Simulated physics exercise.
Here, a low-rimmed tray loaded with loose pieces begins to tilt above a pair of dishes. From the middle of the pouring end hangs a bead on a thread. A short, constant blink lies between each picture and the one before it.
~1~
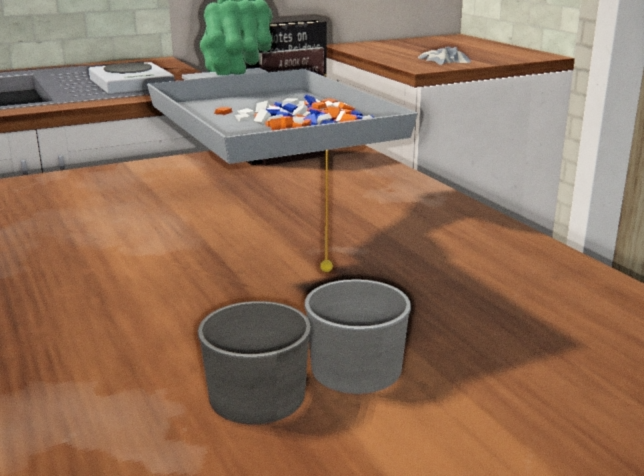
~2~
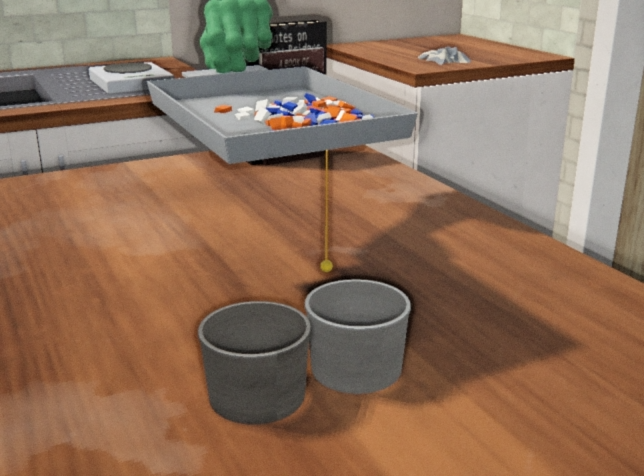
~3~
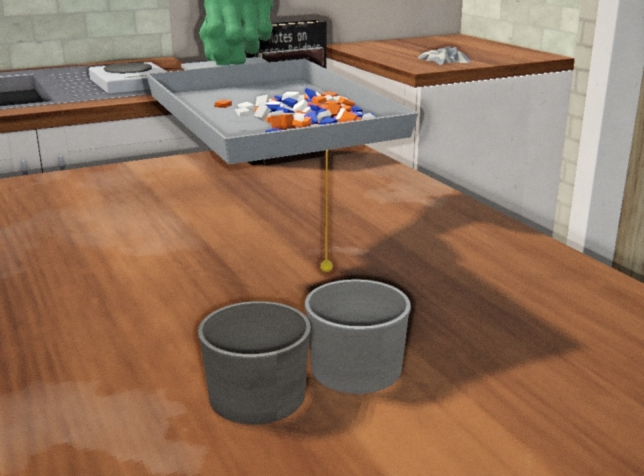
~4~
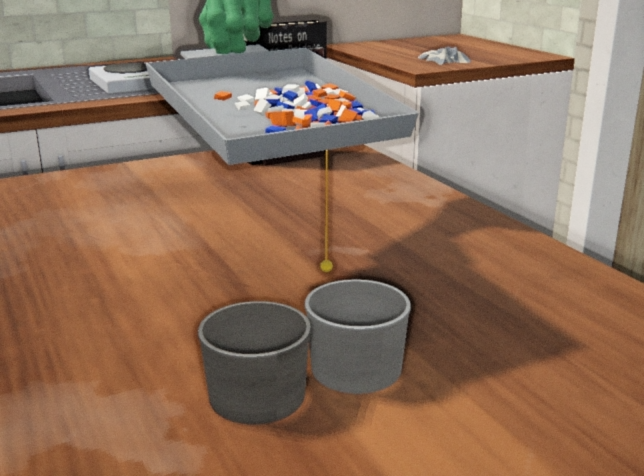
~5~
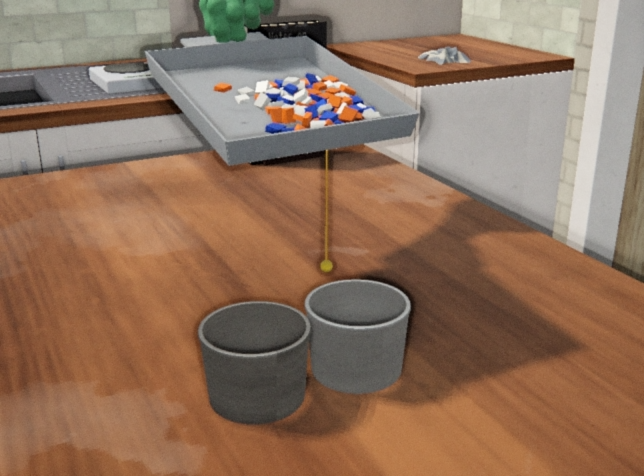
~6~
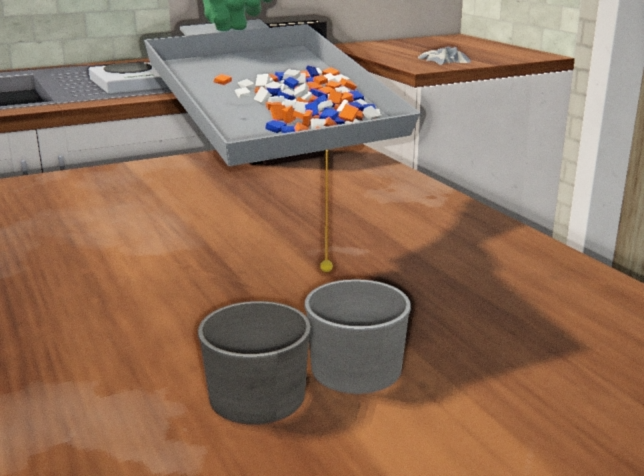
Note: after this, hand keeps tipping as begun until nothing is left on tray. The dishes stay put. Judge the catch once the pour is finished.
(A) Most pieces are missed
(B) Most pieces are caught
The answer is B.
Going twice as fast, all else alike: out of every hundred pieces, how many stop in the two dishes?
I'd put it at some 80 per cent.
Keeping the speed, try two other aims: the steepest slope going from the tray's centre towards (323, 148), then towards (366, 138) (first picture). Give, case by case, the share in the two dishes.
Respectively close to 60 and 0 in a hundred.
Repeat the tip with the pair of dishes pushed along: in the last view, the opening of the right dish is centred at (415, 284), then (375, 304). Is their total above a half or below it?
Try 1: In excess of half; try 2: In excess of half.
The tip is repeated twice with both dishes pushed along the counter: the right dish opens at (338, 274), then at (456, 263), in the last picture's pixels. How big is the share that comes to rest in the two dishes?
Trial 1 around 0 percent, trial 2 around 10 percent.
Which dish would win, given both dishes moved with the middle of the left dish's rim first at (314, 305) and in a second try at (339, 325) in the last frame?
The first try favours the leftmost one, and the second try favours the leftmost one.
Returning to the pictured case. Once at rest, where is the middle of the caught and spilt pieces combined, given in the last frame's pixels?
Roughly at (353, 367), give or take.
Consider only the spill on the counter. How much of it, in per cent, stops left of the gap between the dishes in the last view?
Estimate: About 20 percent.
Soon after the last picture, tray tipped steeply; all on the tray.
A little later, tray tipped right over; most on the tray; a stray few in the left dish; a small part in the right dish; a stray few outside both; a stray few in the air.
Later still, tray tipped past a quarter turn; about a quarter in the left dish; about half in the right dish; about a quarter outside both.
At rest, tray tipped past a quarter turn; about a quarter in the left dish; about half in the right dish; about a quarter outside both.
